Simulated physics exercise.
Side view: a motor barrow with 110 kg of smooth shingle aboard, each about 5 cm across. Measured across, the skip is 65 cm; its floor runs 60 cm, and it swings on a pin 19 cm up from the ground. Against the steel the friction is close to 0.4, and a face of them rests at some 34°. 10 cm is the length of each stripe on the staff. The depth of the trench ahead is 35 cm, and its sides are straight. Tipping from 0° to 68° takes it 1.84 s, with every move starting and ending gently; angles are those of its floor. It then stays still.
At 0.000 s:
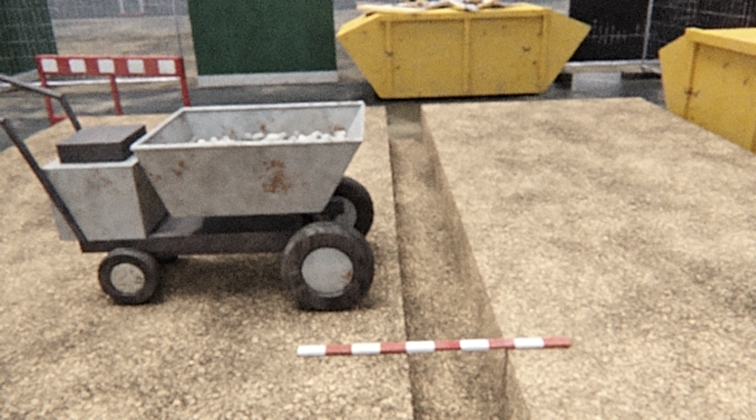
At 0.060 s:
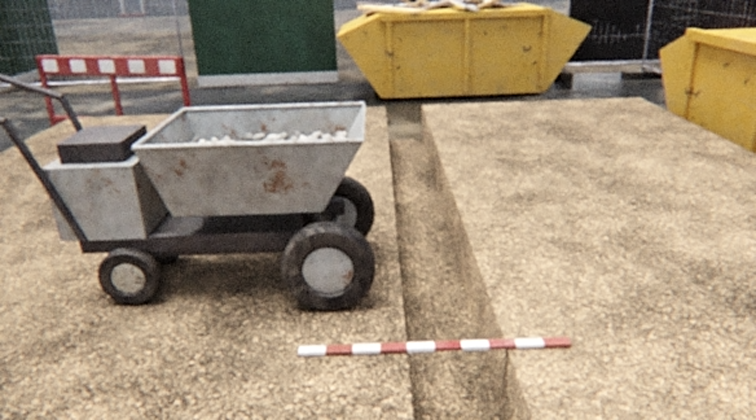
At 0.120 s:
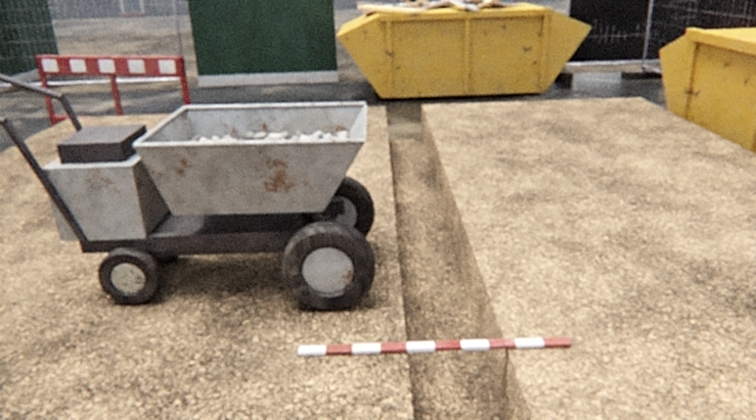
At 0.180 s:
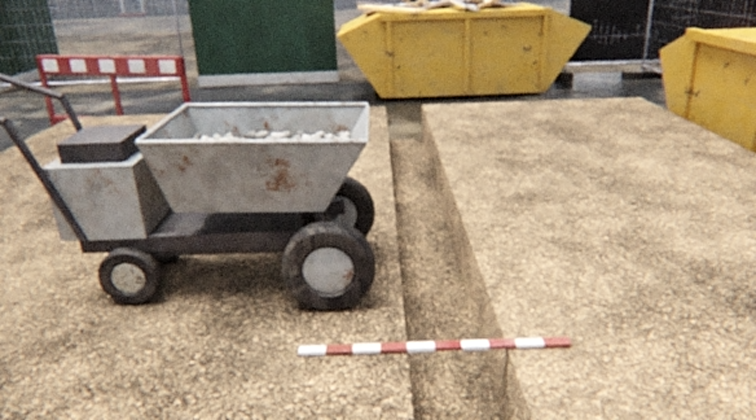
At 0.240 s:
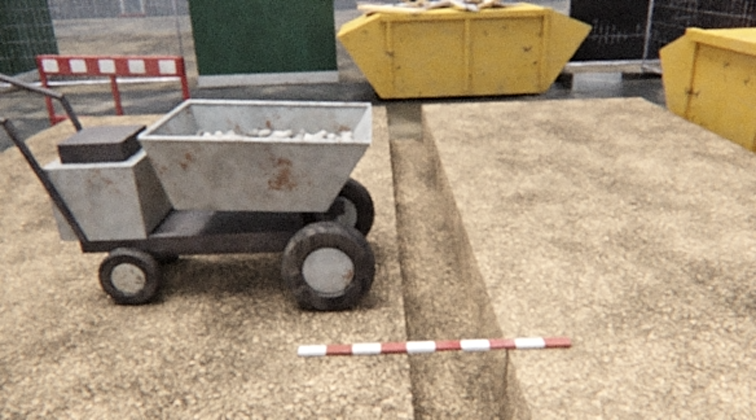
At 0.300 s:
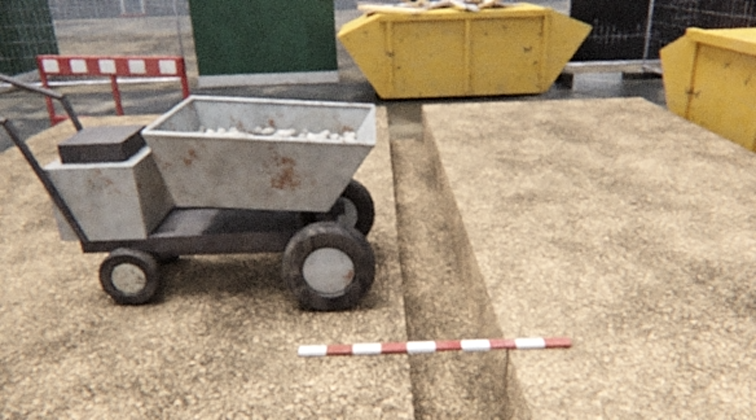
A grey motor barrow stands by a trench as its stone-filled skip tilts slightly right.
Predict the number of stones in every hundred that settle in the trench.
Close to 51 in a hundred.
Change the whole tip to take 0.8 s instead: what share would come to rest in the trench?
In that case some 40 per cent.
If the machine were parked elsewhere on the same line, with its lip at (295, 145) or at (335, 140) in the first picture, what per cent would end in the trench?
Near 95 per cent from the first place, 70 from the second.
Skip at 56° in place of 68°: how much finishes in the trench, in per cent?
About 25%.
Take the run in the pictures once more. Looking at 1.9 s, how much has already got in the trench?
About 5 per cent by then.
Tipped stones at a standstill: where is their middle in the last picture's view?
Somewhere around (476, 266) in the last picture.
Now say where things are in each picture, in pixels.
The first picture shows lip at (361, 141), floor tilted 0°, highest stones at (265, 142).
The second picture shows lip at (362, 141), floor tilted 0°, highest stones at (266, 142); the stones move at 0.1 m/s on average.
The third picture shows lip at (364, 141), floor tilted 1°, highest stones at (246, 143); the stones move at 0.1 m/s on average.
The fourth picture shows lip at (367, 142), floor tilted 2°, highest stones at (234, 142); the stones move at 0.2 m/s on average.
In the fifth picture, the skip is at 3°, its lip at (370, 143); the top of the load is at (230, 140); the stones move at 0.2 m/s on average.
The sixth picture shows lip at (374, 144), floor tilted 5°, highest stones at (233, 137); the stones move at 0.3 m/s on average.
After 1.4 s the floor is at 57°; 100 % in the skip; the foremost stones are at (450, 197).
After 1.9 s the floor is at 68°; 63 % in the skip, 7 % in the trench, 30 % past the trench; the foremost stones are at (575, 270).
After 2.3 s the floor is at 68°; 37 % in the skip, 15 % in the trench, 48 % past the trench; the foremost stones are at (620, 256).
After 4.2 s the floor is at 68°; 2 % in the skip, 51 % in the trench, 47 % past the trench; the foremost stones are at (639, 245).
